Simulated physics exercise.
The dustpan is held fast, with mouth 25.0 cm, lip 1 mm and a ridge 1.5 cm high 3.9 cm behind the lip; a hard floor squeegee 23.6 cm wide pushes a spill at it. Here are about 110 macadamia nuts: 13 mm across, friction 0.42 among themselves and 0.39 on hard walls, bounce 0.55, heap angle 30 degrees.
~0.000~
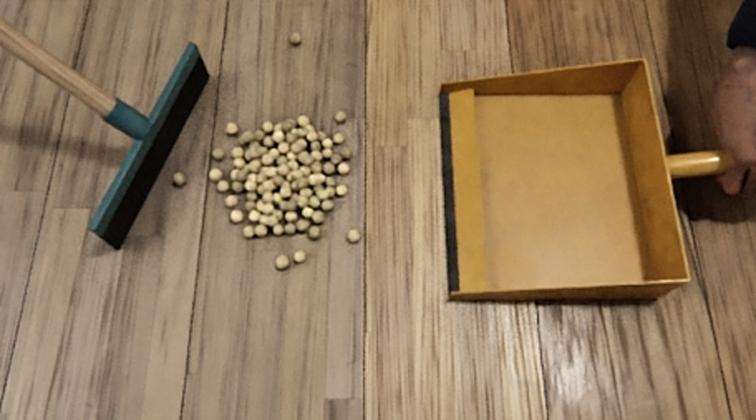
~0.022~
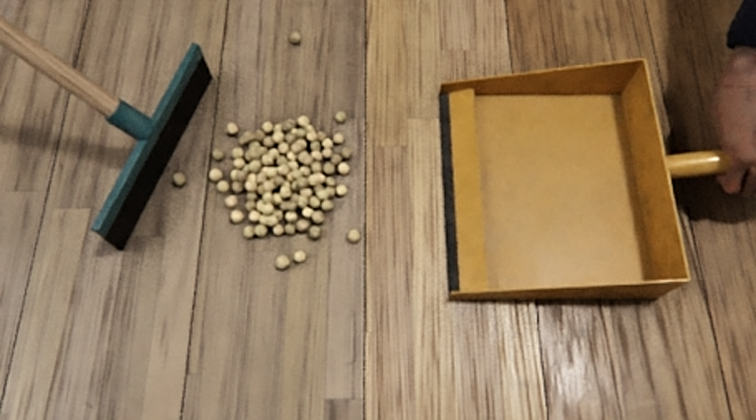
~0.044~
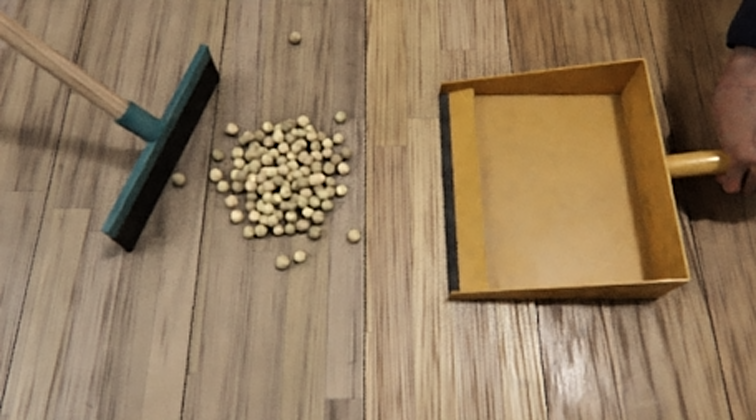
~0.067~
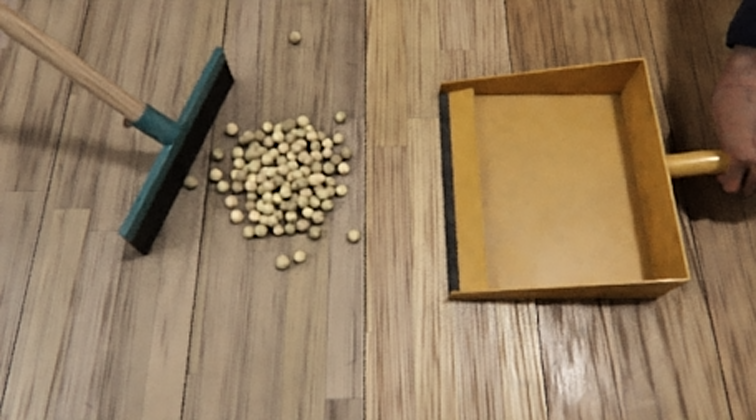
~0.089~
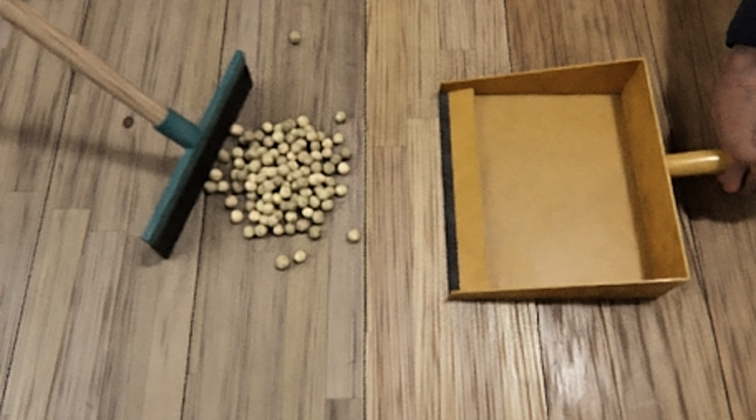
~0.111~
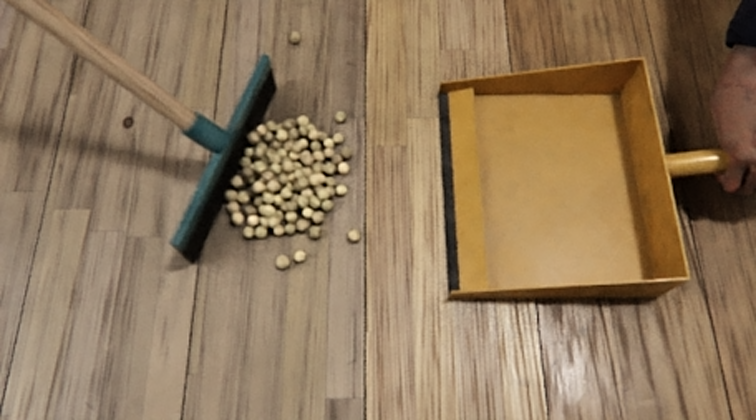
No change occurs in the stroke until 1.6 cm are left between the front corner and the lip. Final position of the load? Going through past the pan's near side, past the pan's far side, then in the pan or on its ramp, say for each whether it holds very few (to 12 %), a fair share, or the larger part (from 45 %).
Near side holds a fair share. Far side holds very few. Pan holds the larger part.
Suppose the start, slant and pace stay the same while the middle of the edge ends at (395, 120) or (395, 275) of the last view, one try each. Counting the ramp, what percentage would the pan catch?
Some 35 per cent on the first try, 45 per cent on the second.
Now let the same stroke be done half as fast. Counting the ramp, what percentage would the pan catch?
Roughly 30 in a hundred.
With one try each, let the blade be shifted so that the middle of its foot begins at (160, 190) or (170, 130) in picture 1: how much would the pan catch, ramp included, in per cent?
Estimates: 50 percent and 45 percent.
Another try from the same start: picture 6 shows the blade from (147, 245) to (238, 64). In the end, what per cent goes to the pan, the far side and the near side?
Pan: 40, far side: 5, near side: 20.
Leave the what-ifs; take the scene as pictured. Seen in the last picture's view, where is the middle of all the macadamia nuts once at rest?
Est. centre at rest: (565, 245) px.
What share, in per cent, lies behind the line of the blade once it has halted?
Around 0 in a hundred.
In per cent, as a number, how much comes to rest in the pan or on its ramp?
Roughly 50 %.
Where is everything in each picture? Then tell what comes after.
In the first frame, blade from (98, 230) to (194, 52), moved 0.0 cm, 0 of the pieces shifted so far; middle of the pieces at (284, 170); pan at (559, 189).
In the second frame, blade from (101, 231) to (197, 52), moved 0.3 cm, 0 of the pieces shifted so far; middle of the pieces at (284, 170).
In the third frame, blade from (111, 232) to (206, 54), moved 1.4 cm, 0 of the pieces shifted so far; middle of the pieces at (284, 170).
In the fourth frame, blade from (127, 236) to (221, 56), moved 3.1 cm, 1 of the pieces shifted so far; middle of the pieces at (291, 177).
In the fifth frame, blade from (150, 240) to (241, 59), moved 5.5 cm, 3 of the pieces shifted so far; middle of the pieces at (291, 177).
In the sixth frame, blade from (179, 245) to (266, 63), moved 8.5 cm, 47 of the pieces shifted so far; middle of the pieces at (285, 173); pan at (558, 188). The blade's pace is about 1.40 m/s, heading 11 degrees towards the viewer's side.
After 0.19 s, middle of the blade 13 cm from the lip; 0 % over the lip, far side 0 %, near side 5 %.
After 0.25 s, middle of the blade 7 cm from the lip; 15 % over the lip, far side 5 %, near side 15 %.
After 0.44 s, middle of the blade 5 cm from the lip; 60 % over the lip, far side 5 %, near side 20 %.
At rest (1.9 s), near side 20 %, far side 5 %, pan 50 %, in front of the lip or behind the blade 25 %.
